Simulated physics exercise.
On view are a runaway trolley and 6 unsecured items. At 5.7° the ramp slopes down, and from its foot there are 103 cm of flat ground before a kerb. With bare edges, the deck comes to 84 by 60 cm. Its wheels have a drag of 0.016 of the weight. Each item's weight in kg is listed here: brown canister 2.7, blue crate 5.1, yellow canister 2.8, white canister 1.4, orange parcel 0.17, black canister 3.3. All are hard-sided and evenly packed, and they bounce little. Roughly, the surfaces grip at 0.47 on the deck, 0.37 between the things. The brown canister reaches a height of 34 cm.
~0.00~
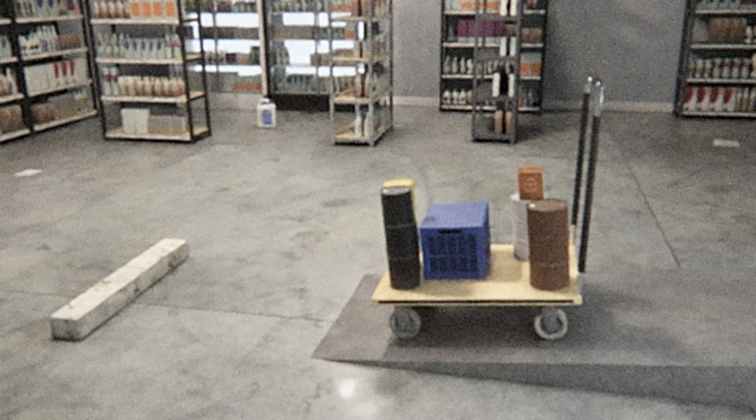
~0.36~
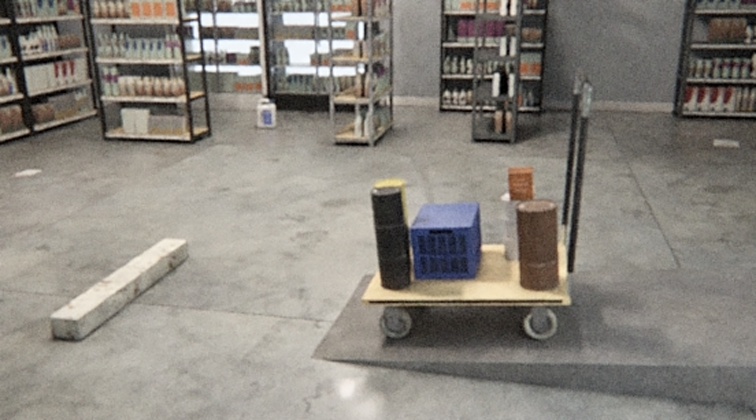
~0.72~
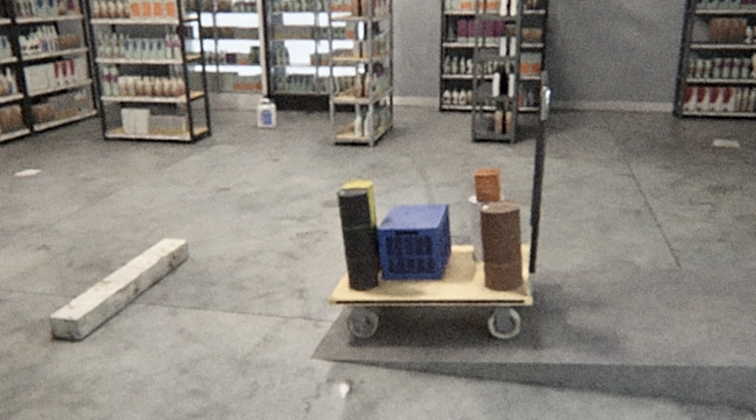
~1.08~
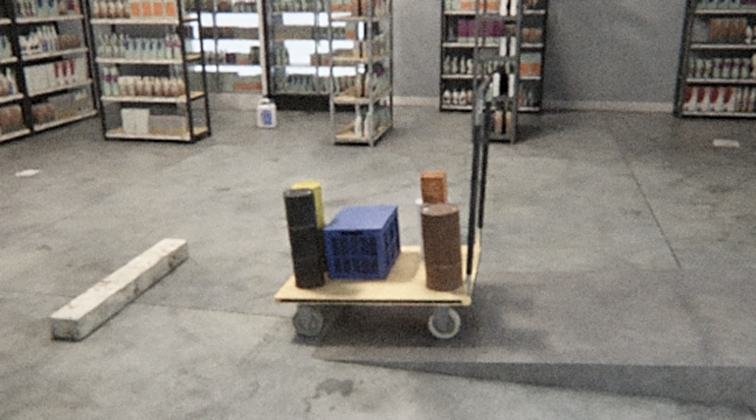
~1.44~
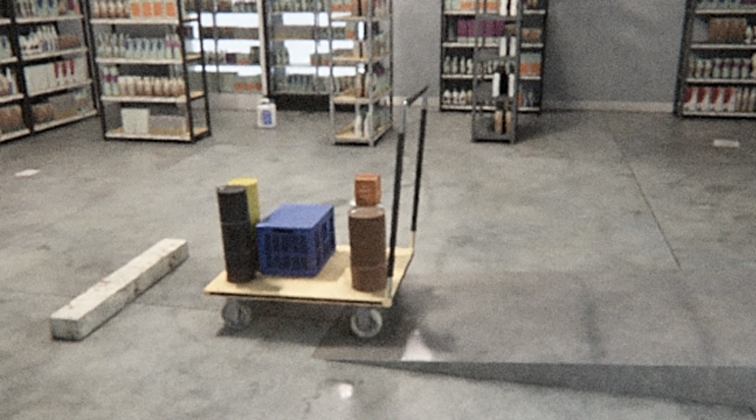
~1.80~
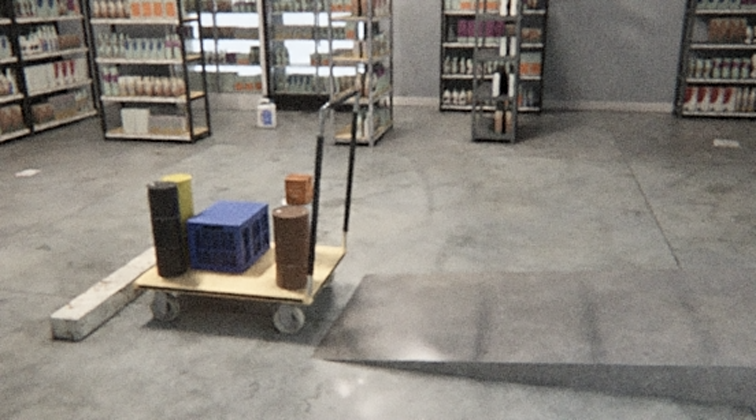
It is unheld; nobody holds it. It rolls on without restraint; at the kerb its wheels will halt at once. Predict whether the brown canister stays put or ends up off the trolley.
It stays put.
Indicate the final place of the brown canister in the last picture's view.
End position: Roughly (234, 244).
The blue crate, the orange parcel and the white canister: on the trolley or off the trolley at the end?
Blue crate: Stays in bounds; orange parcel: Stays in bounds; white canister: Stays in bounds.
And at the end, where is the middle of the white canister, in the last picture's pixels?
Its centre ends close to (245, 225) in the last view.
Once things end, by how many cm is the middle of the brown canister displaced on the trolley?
Net shift near 6 cm.
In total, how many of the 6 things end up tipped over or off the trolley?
Count: 2.
Around 2.10 s, trolley at the kerb; brown canister shifted 4 cm near (238, 244); black canister tipped 5° against what carries it; yellow canister tipped 4° against what carries it.
Around 2.20 s, trolley at the kerb; brown canister shifted 7 cm near (232, 243); black canister tipped 14° against what carries it; yellow canister tipped 13° against what carries it.
Around 2.50 s, trolley at the kerb; yellow canister and black canister now off the trolley; brown canister shifted 6 cm near (233, 244); orange parcel shifted 10 cm.
Around 2.70 s, trolley at the kerb; brown canister shifted 6 cm near (233, 244); orange parcel shifted 10 cm; white canister shifted 7 cm.
Finally (3.0 s), off the trolley, yellow canister and black canister; the other 4 still in place (within 10 cm). Final places as that camera would see them, brown canister near (233, 244).
